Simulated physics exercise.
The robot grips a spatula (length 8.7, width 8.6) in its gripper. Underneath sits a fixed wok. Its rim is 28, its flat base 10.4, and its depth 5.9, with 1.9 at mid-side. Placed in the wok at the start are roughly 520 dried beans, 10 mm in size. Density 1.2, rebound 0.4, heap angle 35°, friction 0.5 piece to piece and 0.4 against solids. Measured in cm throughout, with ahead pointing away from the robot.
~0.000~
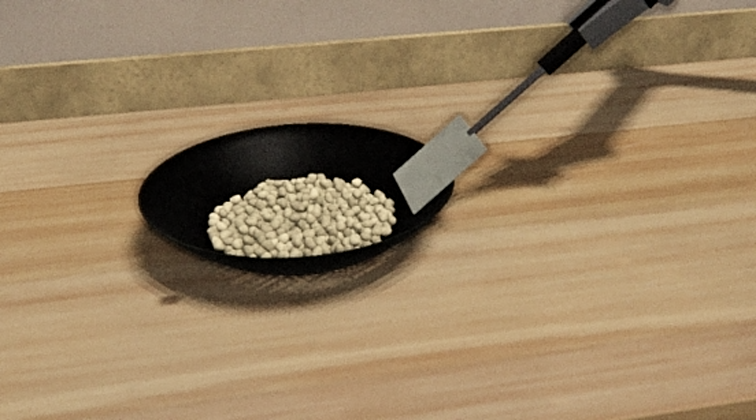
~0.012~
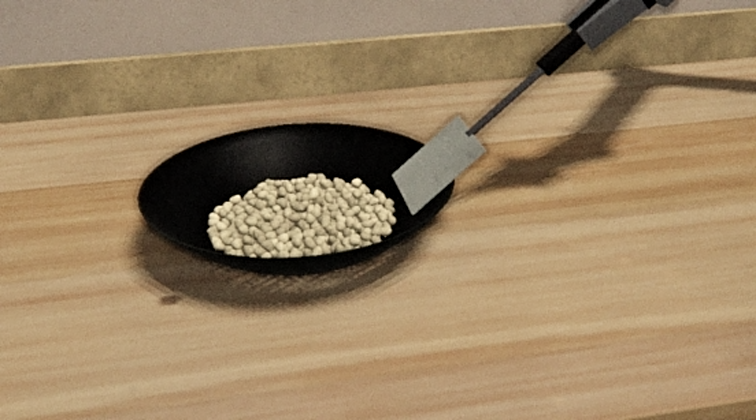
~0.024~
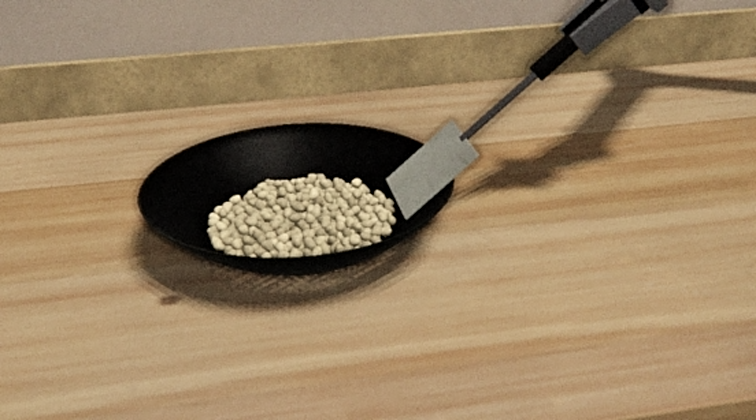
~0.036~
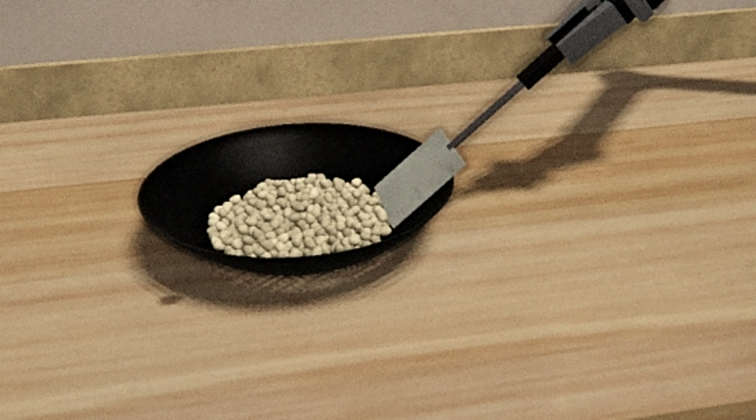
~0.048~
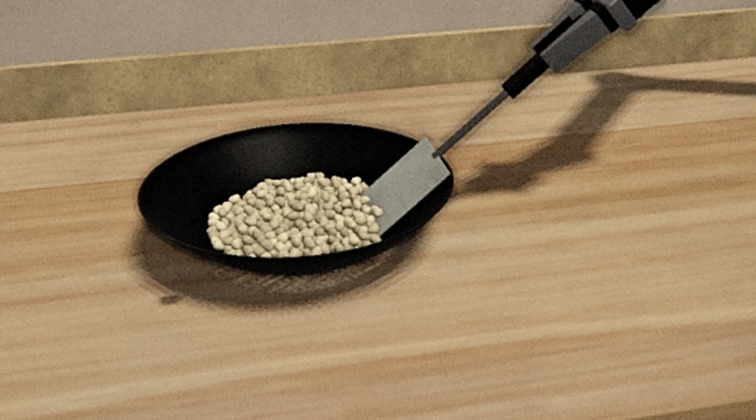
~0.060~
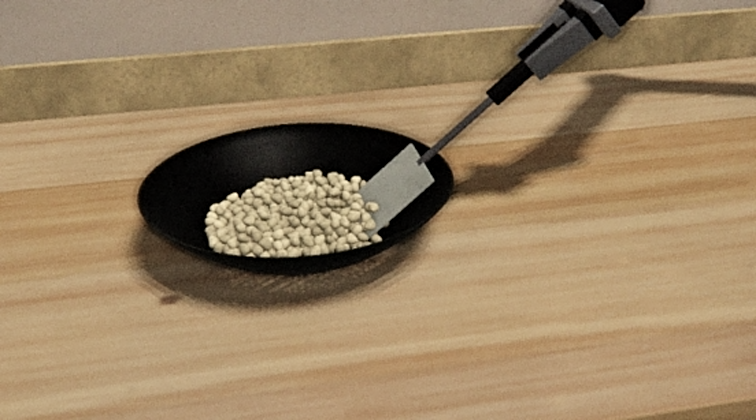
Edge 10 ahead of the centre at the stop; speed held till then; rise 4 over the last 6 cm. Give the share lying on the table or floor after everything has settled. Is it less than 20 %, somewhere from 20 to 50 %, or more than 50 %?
It is from 20 to 50 %.
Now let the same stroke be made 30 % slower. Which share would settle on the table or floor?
It would be near 35 per cent.
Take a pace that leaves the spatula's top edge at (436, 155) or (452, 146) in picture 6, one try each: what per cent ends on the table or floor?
Roughly 30 per cent, then roughly 15 per cent.
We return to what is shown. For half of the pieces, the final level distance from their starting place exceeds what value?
Somewhere about 7 centimetres, I'd say.
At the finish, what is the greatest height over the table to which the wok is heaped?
It reaches roughly 5.5 cm.
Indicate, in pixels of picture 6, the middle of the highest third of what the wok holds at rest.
Roughly at (212, 224).
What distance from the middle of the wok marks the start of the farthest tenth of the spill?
70 cm.
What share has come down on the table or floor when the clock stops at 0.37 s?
Roughly 15 percent of it.
By 0.10 s, sloping 40°, highest piece 8 above the table; 519 in the wok.
By 0.15 s, sloping 40°, highest piece 10 above the table; 519 in the wok.
By 0.37 s, sloping 40°, highest piece 23 above the table; 314 in the wok, 79 on the table or floor, 126 on the blade or in flight.
By 1.42 s, sloping 40°, highest piece 7 above the table; 314 in the wok, 205 on the table or floor.
Final count, 314 in the wok, 205 on the table or floor. That is 39 % on the table or floor.
